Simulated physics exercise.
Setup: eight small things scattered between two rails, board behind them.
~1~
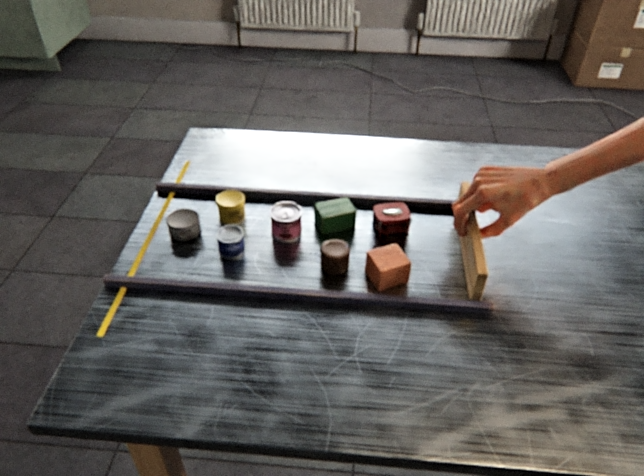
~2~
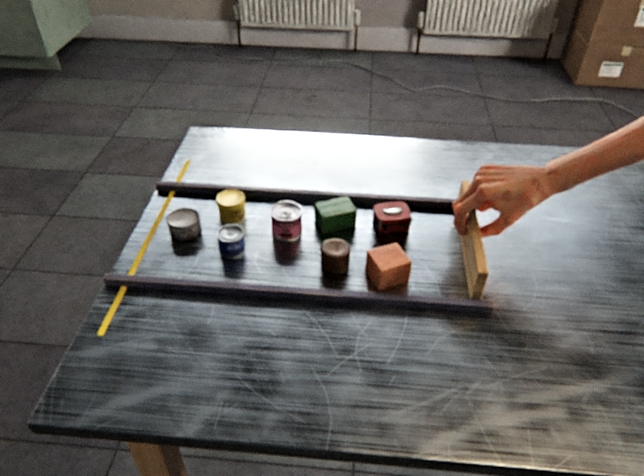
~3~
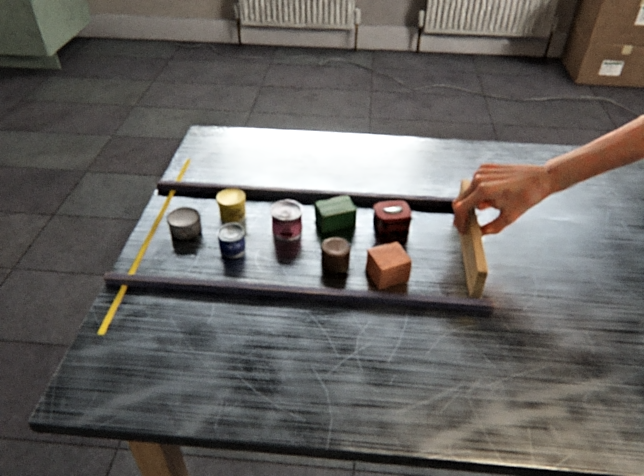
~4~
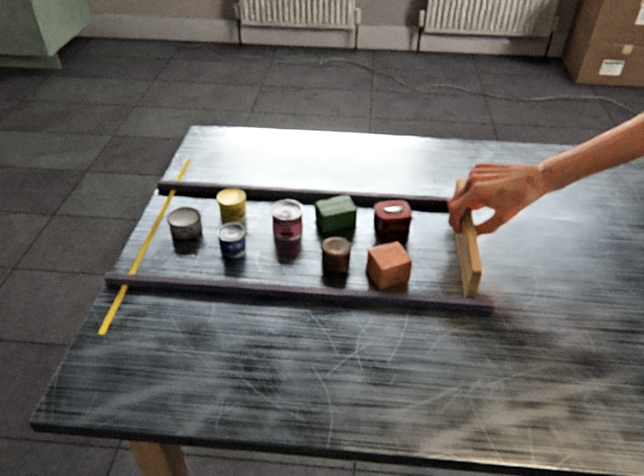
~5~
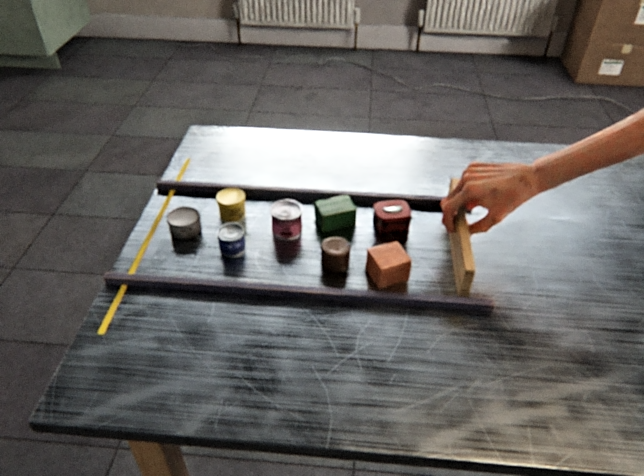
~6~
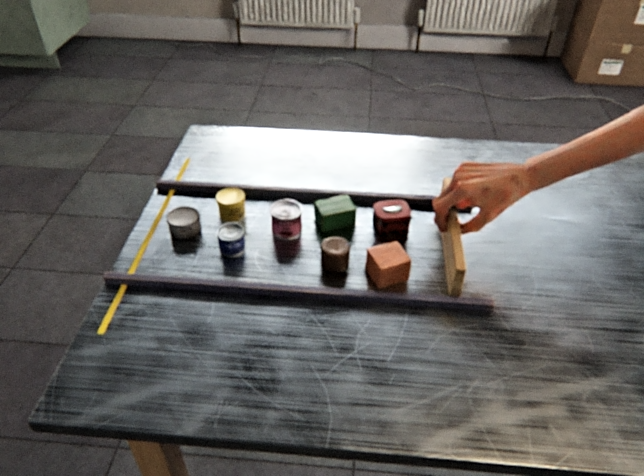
At first, a hand holds a wooden board upright at the right end of two dark rails on a table, with eight small pots, tins and blocks scattered between them. The hand then slides the board slightly left toward the objects, which stay still, leaving a narrower gap beside the orange block.
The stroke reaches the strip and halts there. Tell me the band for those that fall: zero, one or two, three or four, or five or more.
I expect five or more drops over the end.
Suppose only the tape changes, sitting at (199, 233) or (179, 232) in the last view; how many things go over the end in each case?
Well, you'd get 1 the first time and 3 the second time.
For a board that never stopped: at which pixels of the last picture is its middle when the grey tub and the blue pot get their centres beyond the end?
When the grey tub crosses, the middle is near (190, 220); when the blue pot crosses, near (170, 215).
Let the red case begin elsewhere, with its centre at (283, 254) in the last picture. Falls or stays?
Placed like that, the red case cannot stay.
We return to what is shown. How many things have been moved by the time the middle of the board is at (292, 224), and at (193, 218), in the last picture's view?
Well, it's 7 at the first one and 8 at the second.
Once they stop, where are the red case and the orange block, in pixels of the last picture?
The red case at (146, 199), the orange block at (122, 242).
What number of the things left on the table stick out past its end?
As for overhanging, the count is 3.
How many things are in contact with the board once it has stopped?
Number in contact with it: 3.
Soon after, none off yet; grey tub at rest near (184, 223); yellow pot at rest near (232, 206); blue pot at rest near (232, 240).
After that, none off yet; grey tub displaced a little near (173, 224); yellow pot displaced well along near (166, 201); blue pot displaced about its own width near (196, 230).
In the end, the number that fall off is five or more; gone, brown lid, green block, blue pot, yellow pot and grey tub.
